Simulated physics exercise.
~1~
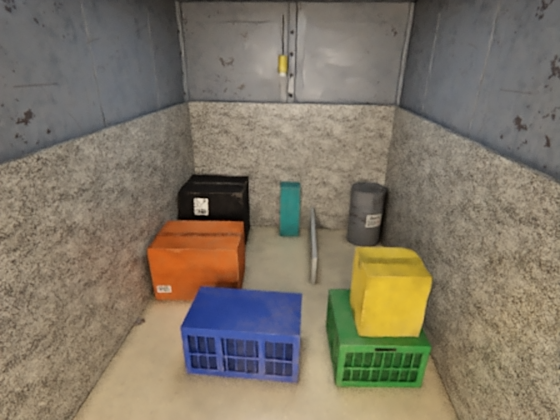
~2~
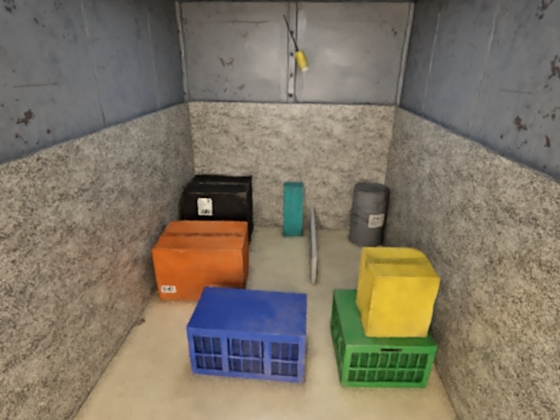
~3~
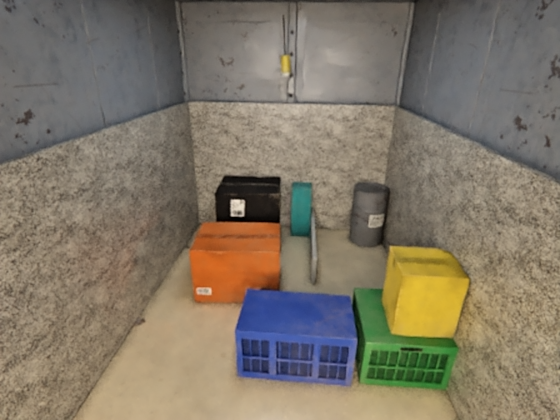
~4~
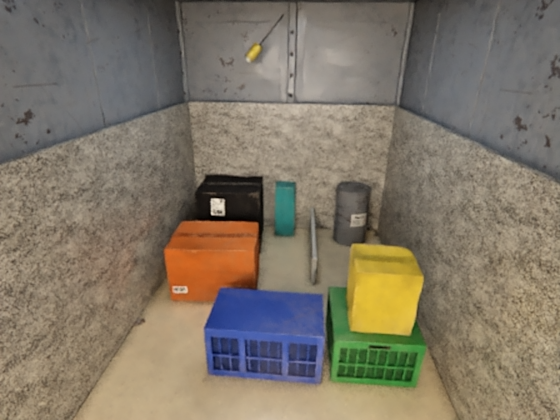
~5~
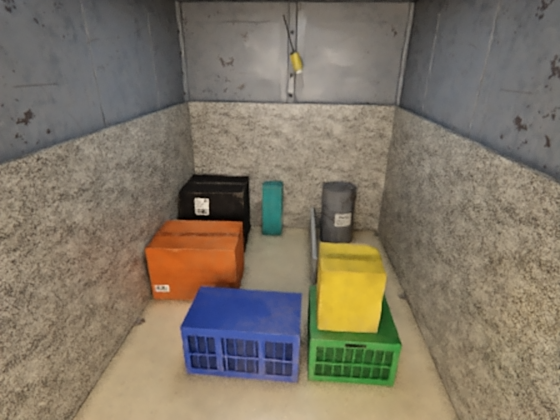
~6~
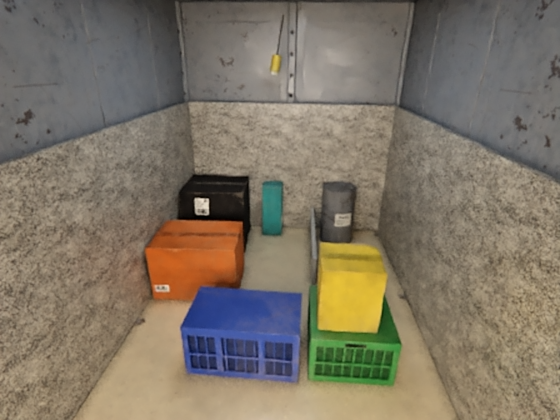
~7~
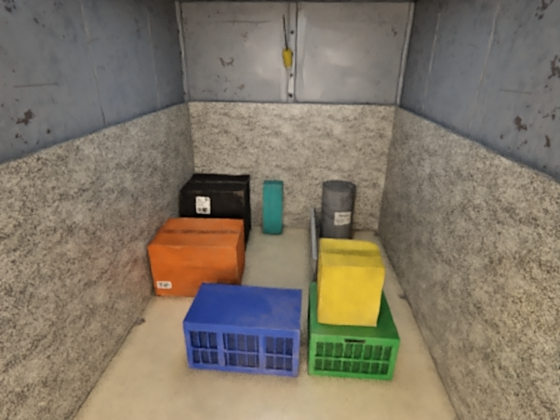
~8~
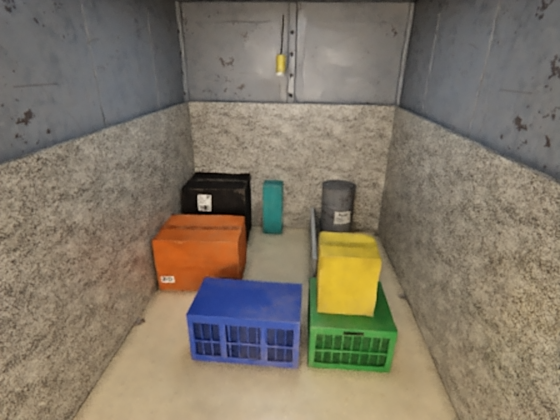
Boxes, crates and a grey drum sliding right, then left across a van's load bay, all ending upright, the drum left of its start.
